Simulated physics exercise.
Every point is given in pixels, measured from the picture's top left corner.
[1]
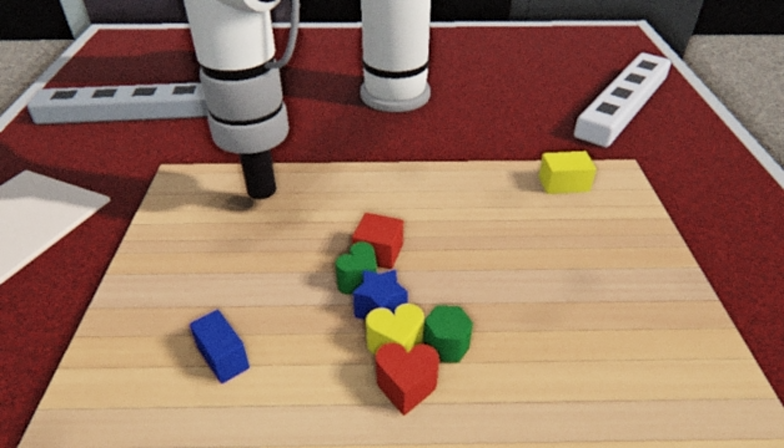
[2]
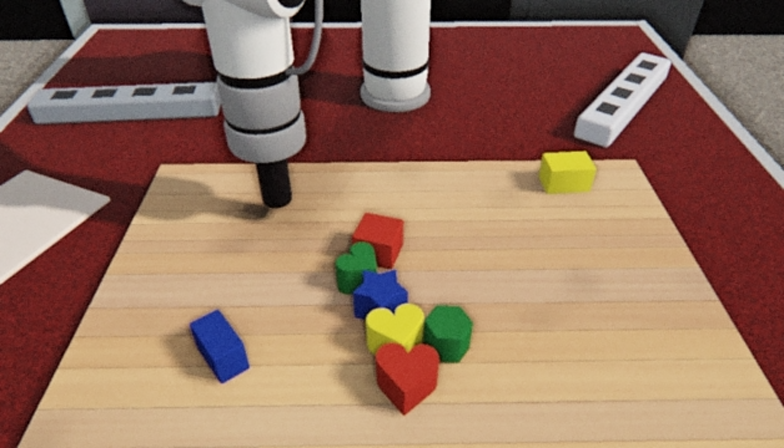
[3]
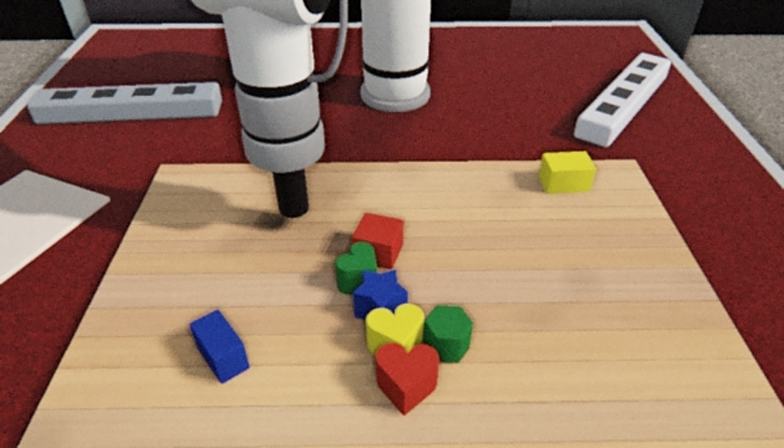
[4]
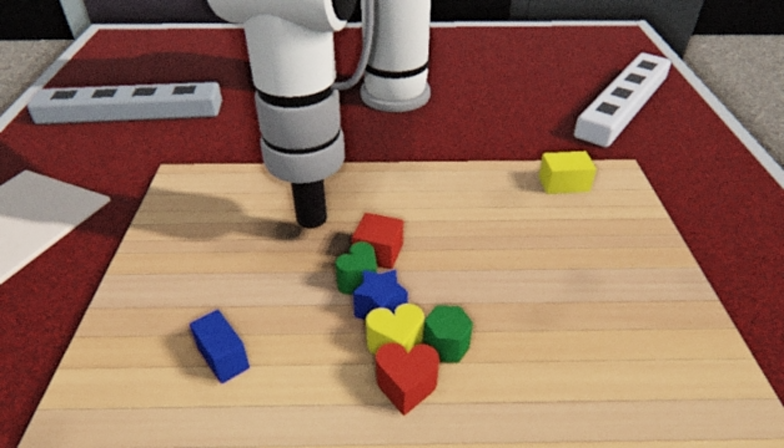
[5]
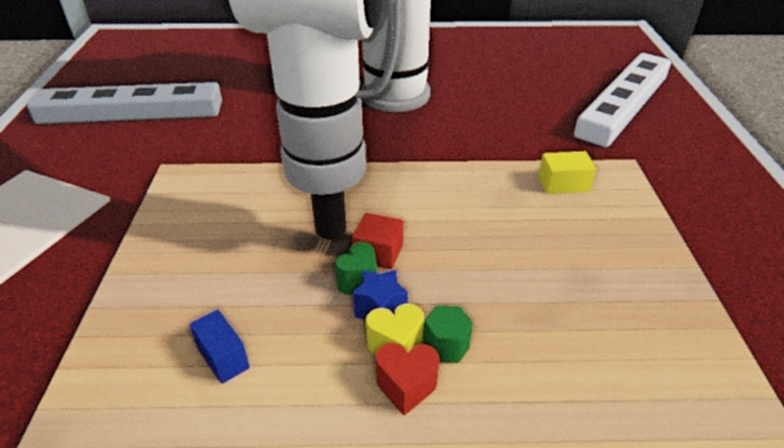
The footage shows a robotic arm with a black stick moving right and toward the viewer across a wooden board, nearing a cluster of red, green, blue and yellow blocks, while all the blocks stay still.
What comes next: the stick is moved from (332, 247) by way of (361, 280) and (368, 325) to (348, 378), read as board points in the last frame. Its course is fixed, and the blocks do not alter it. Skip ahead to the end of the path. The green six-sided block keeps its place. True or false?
False - the claim does not hold.
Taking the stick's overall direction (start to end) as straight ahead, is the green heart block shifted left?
Going by the path, yes.
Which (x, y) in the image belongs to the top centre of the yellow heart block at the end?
My best guess is (447, 396).
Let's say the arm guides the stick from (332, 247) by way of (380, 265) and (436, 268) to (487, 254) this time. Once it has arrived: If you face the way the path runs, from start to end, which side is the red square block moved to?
The left.
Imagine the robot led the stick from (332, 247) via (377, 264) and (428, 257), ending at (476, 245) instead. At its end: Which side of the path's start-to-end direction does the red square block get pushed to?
My prediction: Leftwards.
The first path, step by step. One third of the way, stick at (360, 264); green heart block at (374, 276), turned 25° clockwise; blue star block at (389, 306), turned 10° anticlockwise; yellow heart block at (402, 337); red heart block at (410, 376); green six-sided block at (452, 322).
Two thirds of the way, stick at (368, 309); green heart block at (394, 318); blue star block at (419, 348), turned 20° anticlockwise; yellow heart block at (432, 386); red heart block at (424, 431), turned 20° clockwise; green six-sided block at (461, 328), turned 40° anticlockwise.
At the end, stick at (347, 362); green heart block at (393, 332), turned 40° anticlockwise; blue star block at (433, 356), turned 30° anticlockwise; yellow heart block at (447, 396), turned 20° clockwise; red heart block at (428, 439), turned 30° clockwise; green six-sided block at (461, 328), turned 40° anticlockwise.
